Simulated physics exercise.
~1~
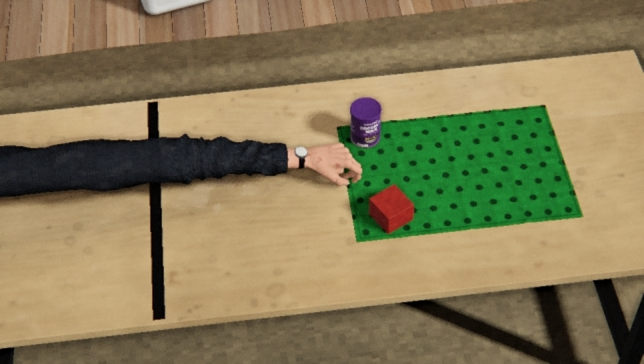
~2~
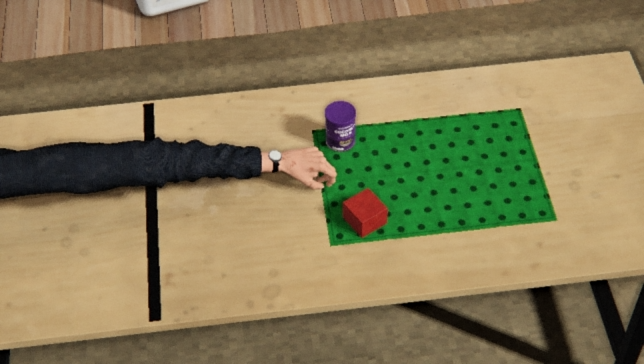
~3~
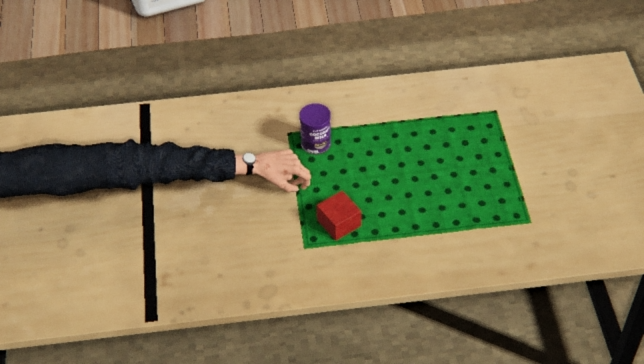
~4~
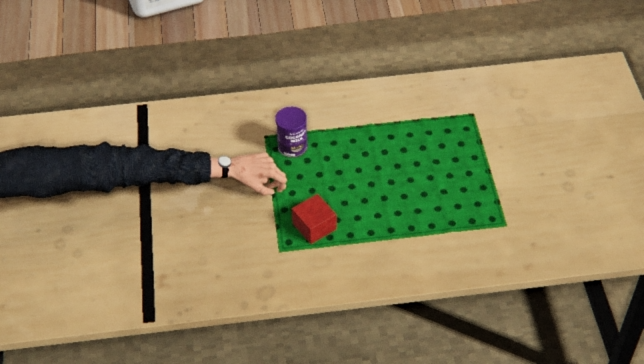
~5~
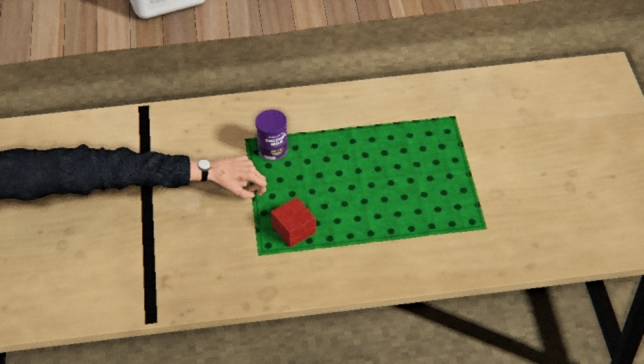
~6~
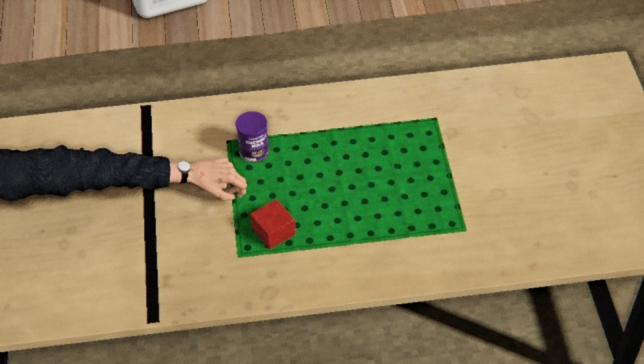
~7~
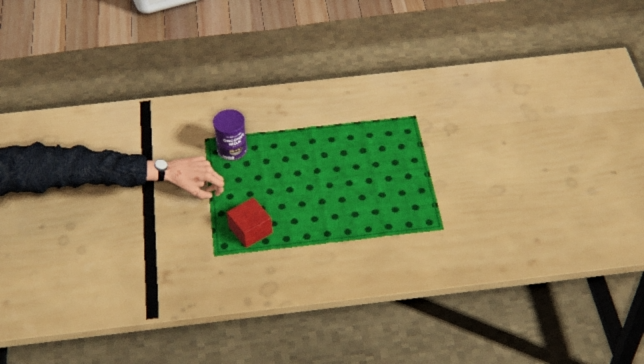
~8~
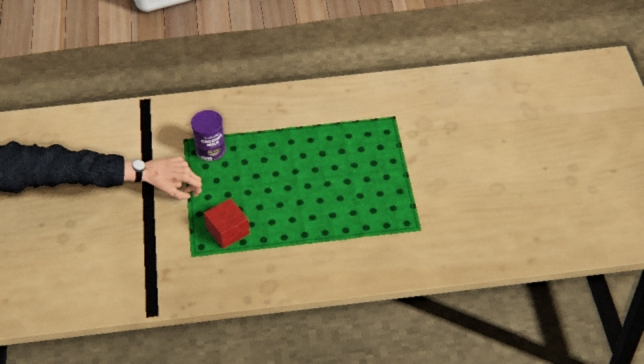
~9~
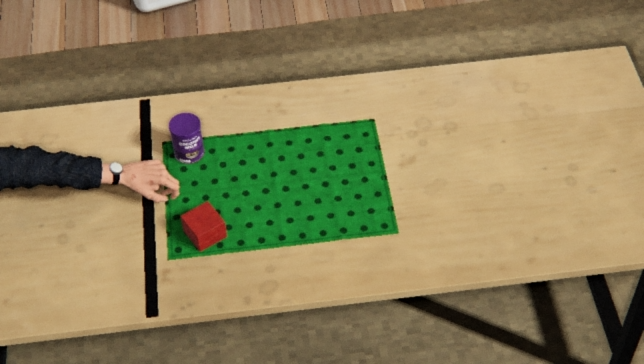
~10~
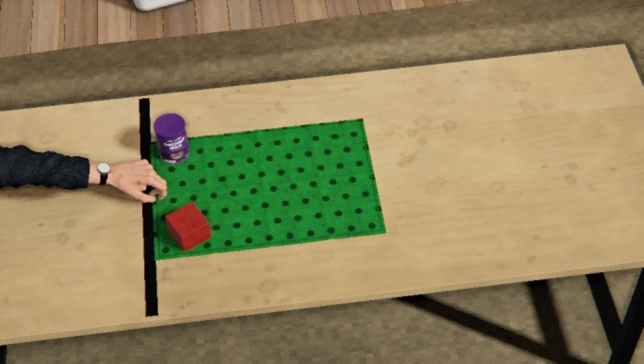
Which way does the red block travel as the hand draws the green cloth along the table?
The red block travels to the left, riding on the cloth toward the black tape.
